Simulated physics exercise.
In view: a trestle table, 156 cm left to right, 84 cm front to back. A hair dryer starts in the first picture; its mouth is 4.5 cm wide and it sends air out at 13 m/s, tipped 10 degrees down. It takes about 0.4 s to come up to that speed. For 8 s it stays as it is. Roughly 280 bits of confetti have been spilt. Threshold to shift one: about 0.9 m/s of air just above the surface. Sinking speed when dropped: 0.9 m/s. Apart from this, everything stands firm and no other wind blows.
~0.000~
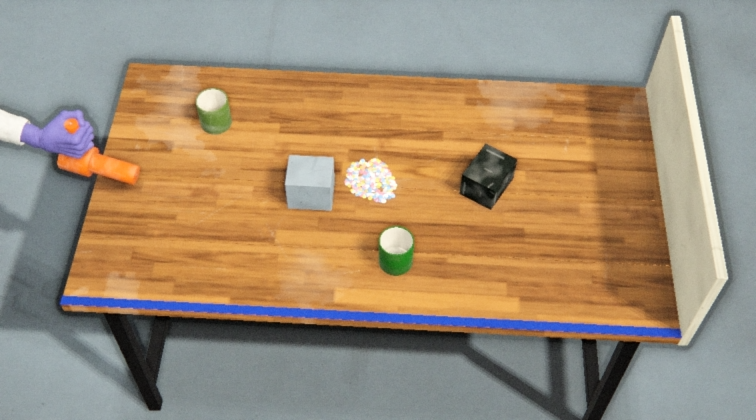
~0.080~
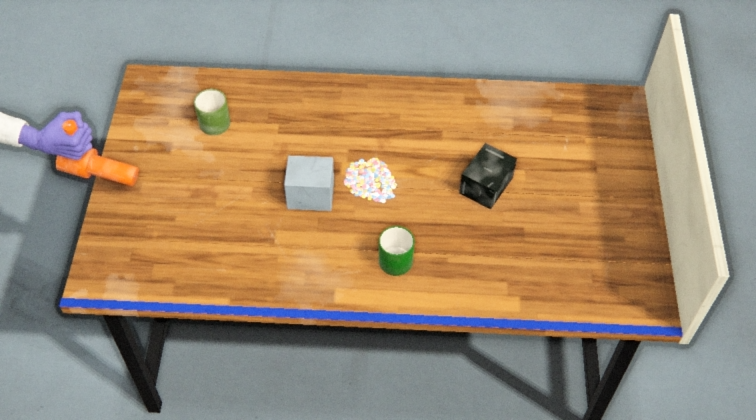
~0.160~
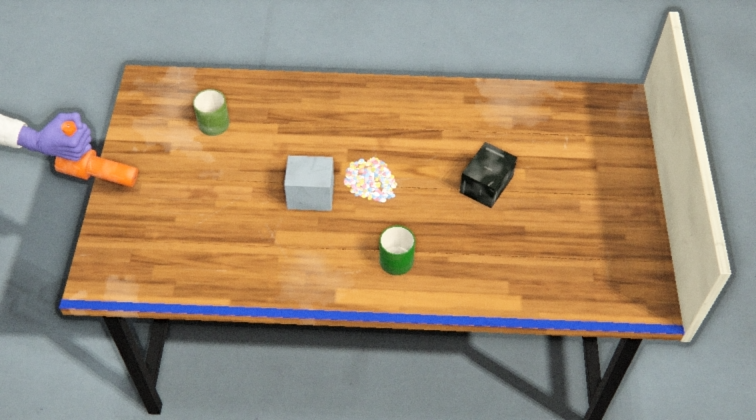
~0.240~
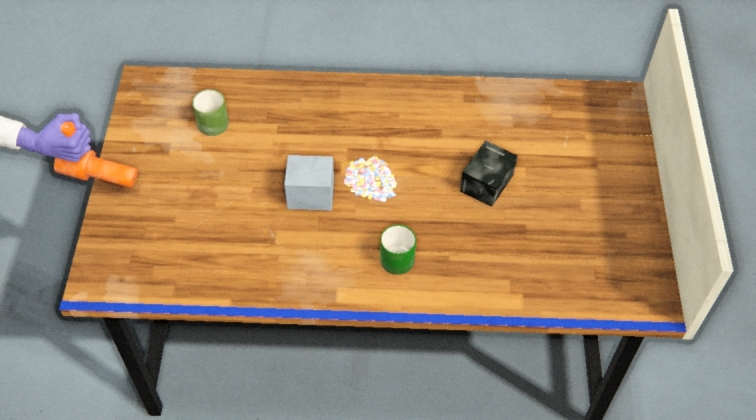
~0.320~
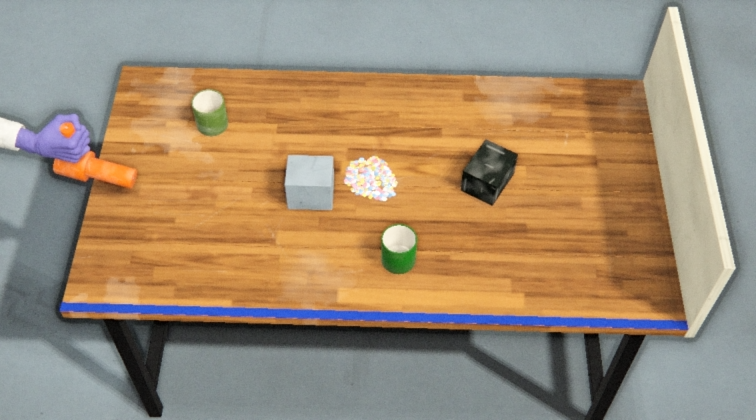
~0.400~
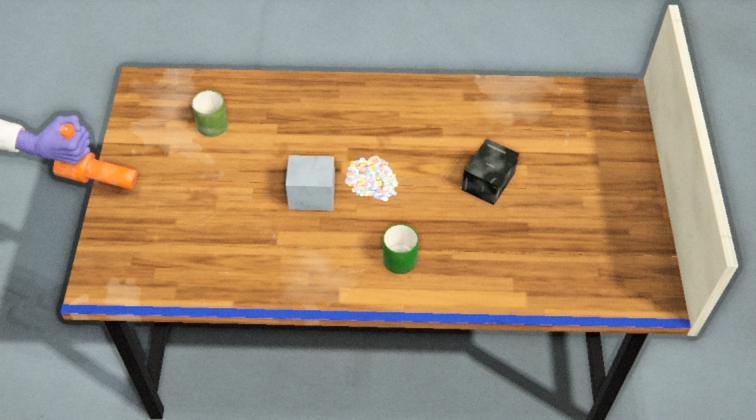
Confetti lying still between a grey block and a dark block as a gloved hand holds an orange hair dryer at left.
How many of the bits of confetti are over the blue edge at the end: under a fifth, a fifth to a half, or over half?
The count there is smaller than one fifth.
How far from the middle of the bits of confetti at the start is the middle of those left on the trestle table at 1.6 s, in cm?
I'd guess near 0 cm.
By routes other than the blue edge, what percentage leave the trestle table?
The share comes to some 5 per cent.
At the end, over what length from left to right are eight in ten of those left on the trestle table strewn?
I'd say close to 30 cm.
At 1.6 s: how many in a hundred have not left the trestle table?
Roughly 100 %.
After 1.6 s, 0 % are over the blue edge; the middle of those still in play is near (376, 176); 64 % have settled or left.
After 2.6 s, 1 % are over the blue edge; the middle of those still in play is near (376, 176); 70 % have settled or left.
After 4.4 s, 1 % are over the blue edge; the middle of those still in play is near (376, 176); 76 % have settled or left.
After 8.0 s, at the end, 1 % are over the blue edge; the middle of those still in play is near (376, 173).
